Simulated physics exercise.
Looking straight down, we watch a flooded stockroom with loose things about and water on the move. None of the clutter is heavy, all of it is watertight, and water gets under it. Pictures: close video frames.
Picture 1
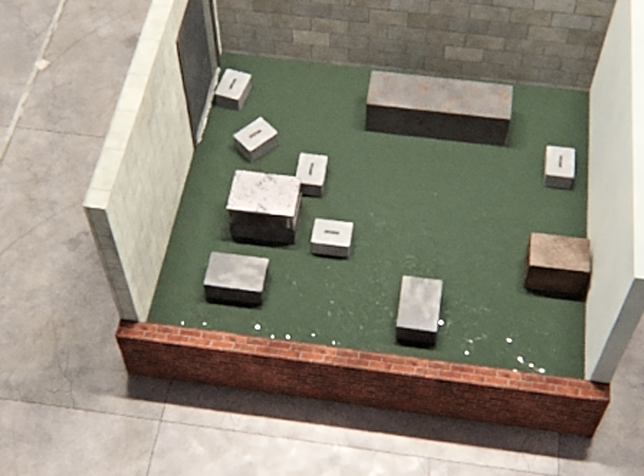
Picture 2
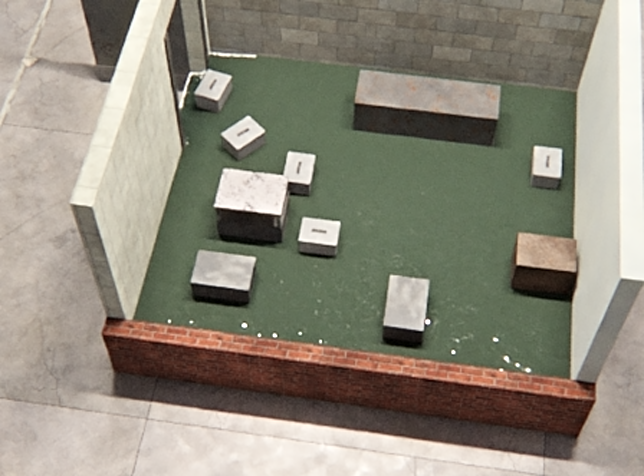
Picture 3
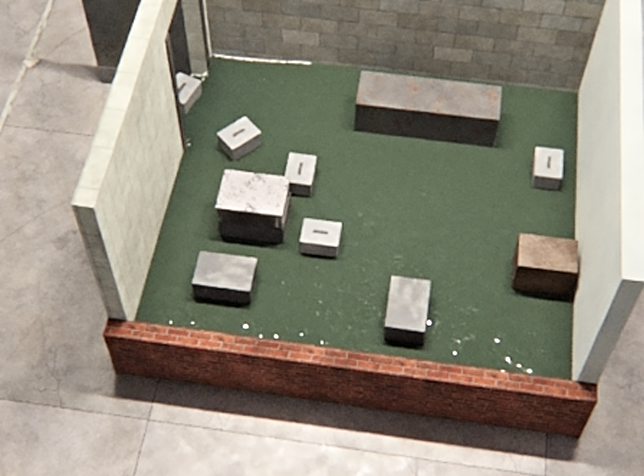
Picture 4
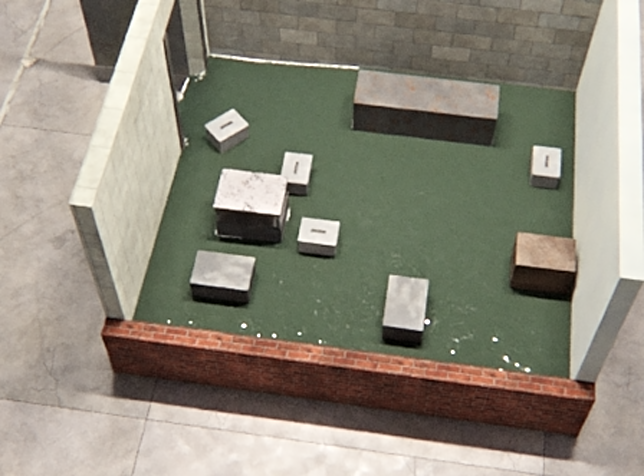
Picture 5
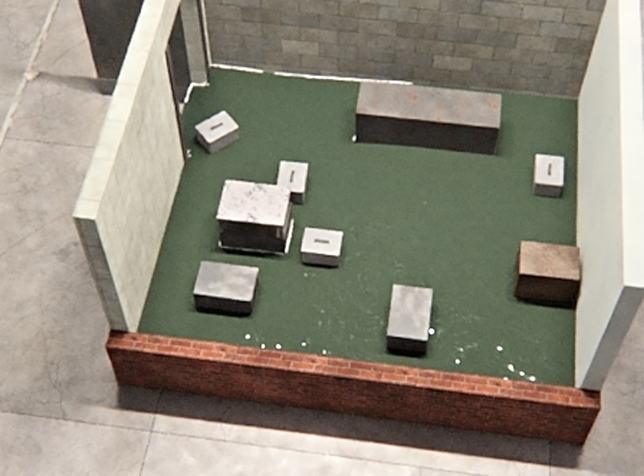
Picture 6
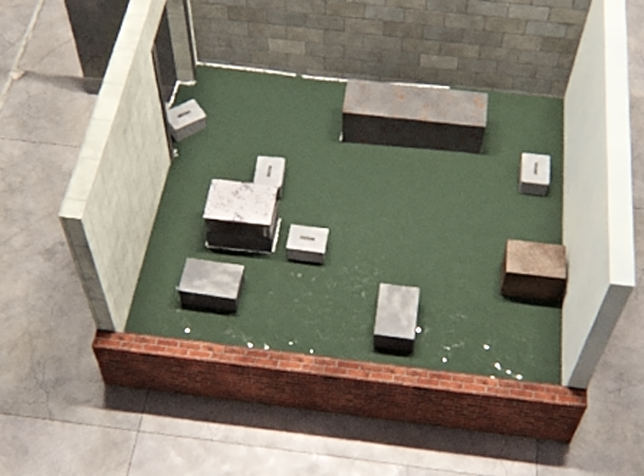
A small pale box in the back left corner slid out through the doorway of a green-floored room, then a second box drifted toward the same opening while most of the other blocks barely moved.
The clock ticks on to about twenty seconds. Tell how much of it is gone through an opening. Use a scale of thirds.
On that scale, two thirds or above.
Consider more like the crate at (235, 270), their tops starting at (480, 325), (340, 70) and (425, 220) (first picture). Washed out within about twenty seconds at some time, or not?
Copy one never leaves, copy two leaves the room, copy three leaves the room.
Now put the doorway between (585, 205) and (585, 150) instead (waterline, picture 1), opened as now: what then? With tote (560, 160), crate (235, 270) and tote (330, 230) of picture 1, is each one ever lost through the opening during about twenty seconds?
Taking them one after another, flushed away, then held back, then held back.
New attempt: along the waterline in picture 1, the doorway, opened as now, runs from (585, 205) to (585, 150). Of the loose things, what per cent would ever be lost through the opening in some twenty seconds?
Near 30 percent, give or take.
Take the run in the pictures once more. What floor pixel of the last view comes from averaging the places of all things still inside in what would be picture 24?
At about (360, 223).
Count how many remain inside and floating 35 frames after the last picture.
I get 2.
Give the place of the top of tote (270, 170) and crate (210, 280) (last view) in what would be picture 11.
Estimated: (220, 133); (193, 258).
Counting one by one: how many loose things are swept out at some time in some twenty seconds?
Number: 5.
A moment on, 2 of 7 are out; 5 afloat.
Next, 4 of 7 are out; 3 afloat.
Later, 5 of 7 are out; 2 afloat.
In the end, 5 of 7 are out; 2 afloat.
